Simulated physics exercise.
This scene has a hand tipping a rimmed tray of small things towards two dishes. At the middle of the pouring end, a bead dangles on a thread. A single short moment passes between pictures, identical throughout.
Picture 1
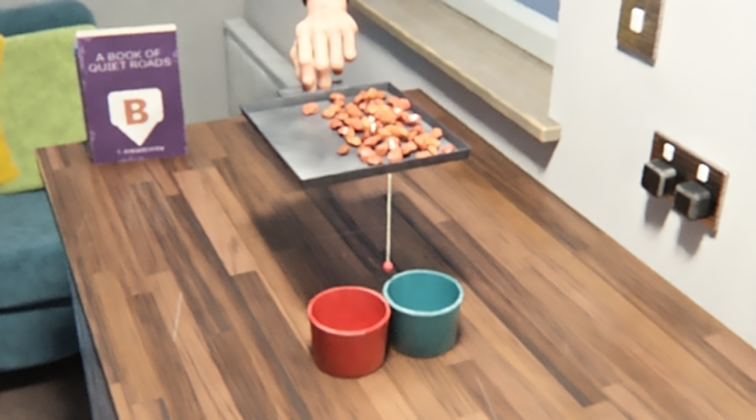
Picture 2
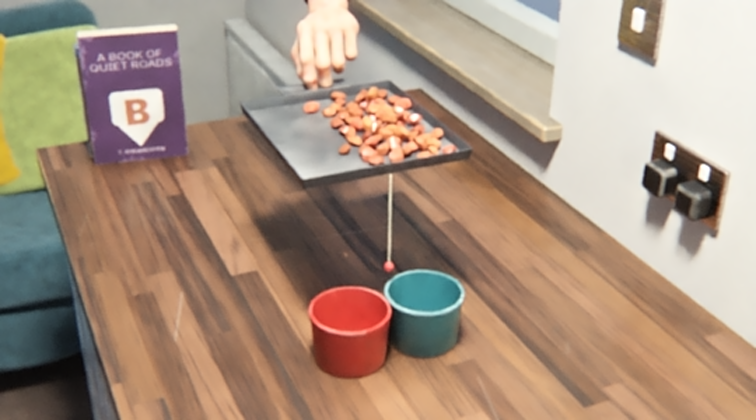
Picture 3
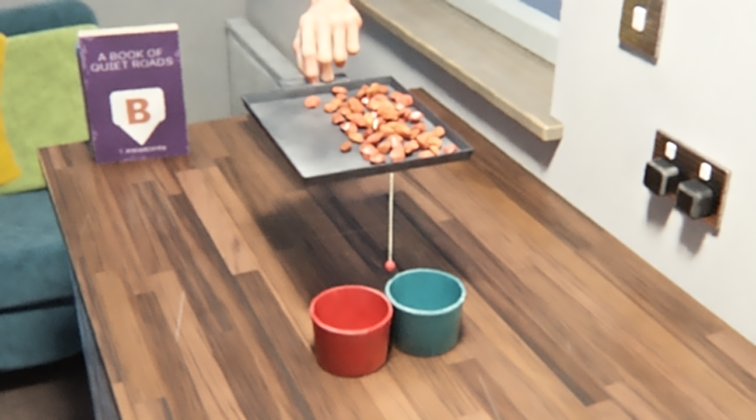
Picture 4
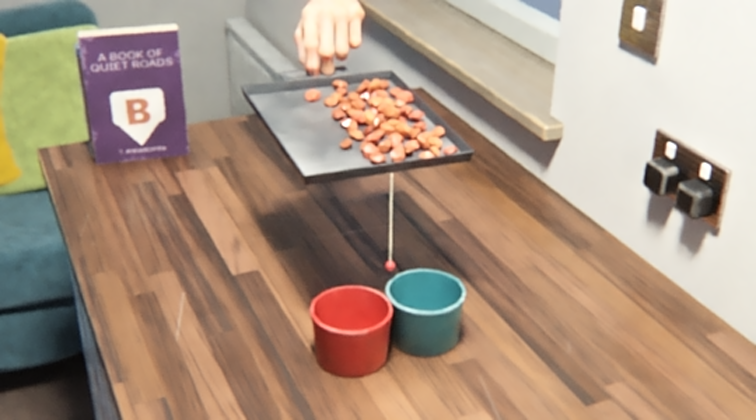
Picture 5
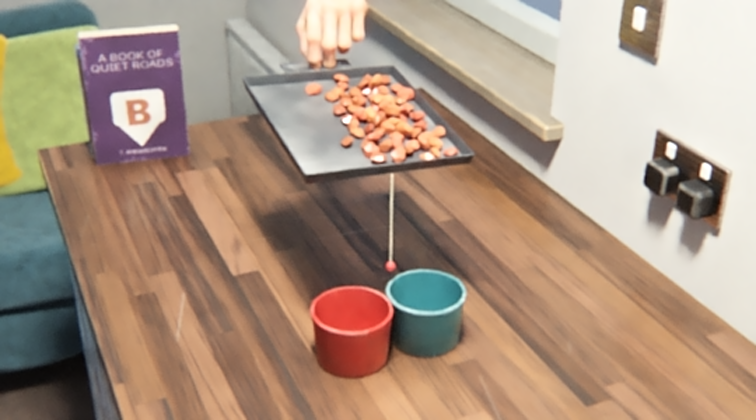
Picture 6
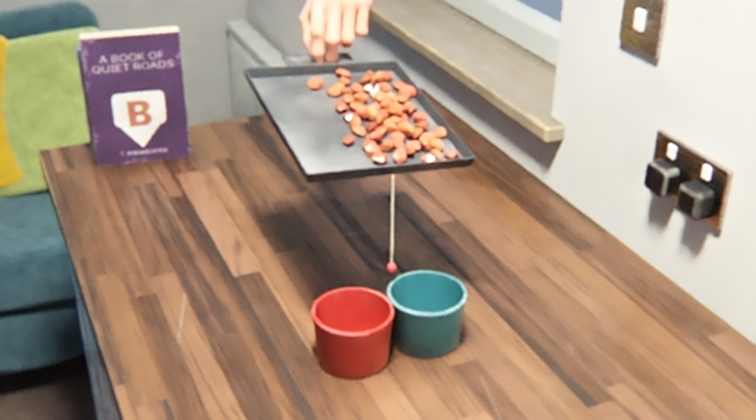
On a wooden table, a hand slowly tilts a tray of reddish bits above two dishes.
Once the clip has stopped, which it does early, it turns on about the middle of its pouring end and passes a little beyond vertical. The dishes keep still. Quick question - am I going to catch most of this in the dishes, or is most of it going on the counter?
You'll catch only a minority of it; most goes on the counter.
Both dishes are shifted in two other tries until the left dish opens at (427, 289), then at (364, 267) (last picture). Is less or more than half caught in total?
Taking the tries in order: A major share, followed by a minor share.
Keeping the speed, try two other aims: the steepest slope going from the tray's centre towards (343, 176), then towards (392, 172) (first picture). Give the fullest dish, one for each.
Note: Place 1, the dish at the left; place 2, the dish at the right.
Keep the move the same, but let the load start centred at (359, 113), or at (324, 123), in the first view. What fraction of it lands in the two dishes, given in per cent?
Shares in turn: 20 % and 30 %.
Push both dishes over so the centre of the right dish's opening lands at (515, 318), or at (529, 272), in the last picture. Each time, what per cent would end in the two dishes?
The first try yields 0% and the second yields 40%.
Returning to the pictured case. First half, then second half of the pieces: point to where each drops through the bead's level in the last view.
First around (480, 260), afterwards around (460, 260).
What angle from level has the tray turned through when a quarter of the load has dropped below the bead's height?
Angle reached: About 95°.
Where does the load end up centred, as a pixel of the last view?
The centre comes to rest near (477, 318).
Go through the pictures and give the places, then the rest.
Corners of the pouring end at (303, 178) and (468, 147), level; middle of the load at (379, 126), bits of crushed brick; left dish at (364, 350); right dish at (440, 330); bead on its thread at (388, 267), in the first frame.
Corners of the pouring end at (304, 178) and (469, 148), level; middle of the load at (380, 125), in the second frame.
Corners of the pouring end at (306, 176) and (470, 148), tipped barely, lowest at the right corner; middle of the load at (381, 122), in the third frame.
Corners of the pouring end at (306, 174) and (471, 150), tipped a little, lowest at the right corner; middle of the load at (381, 119), in the fourth frame.
Corners of the pouring end at (307, 173) and (471, 153), tipped a little, lowest at the right corner; middle of the load at (382, 116), in the fifth frame.
Corners of the pouring end at (309, 172) and (472, 156), tipped a little, lowest at the right corner; middle of the load at (384, 114); left dish at (368, 351); right dish at (444, 331), in the sixth frame.
Soon, tray tipped steeply; nearly all on the tray; a stray few outside both; a stray few in the air.
A while on, tray tipped right over; about a quarter on the tray; a small part in the right dish; about a third outside both; about a quarter in the air.
Towards the end, tray tipped past a quarter turn; about a quarter in the right dish; most outside both.
Finally, tray tipped past a quarter turn; none in the left dish; about a quarter in the right dish; most outside both.
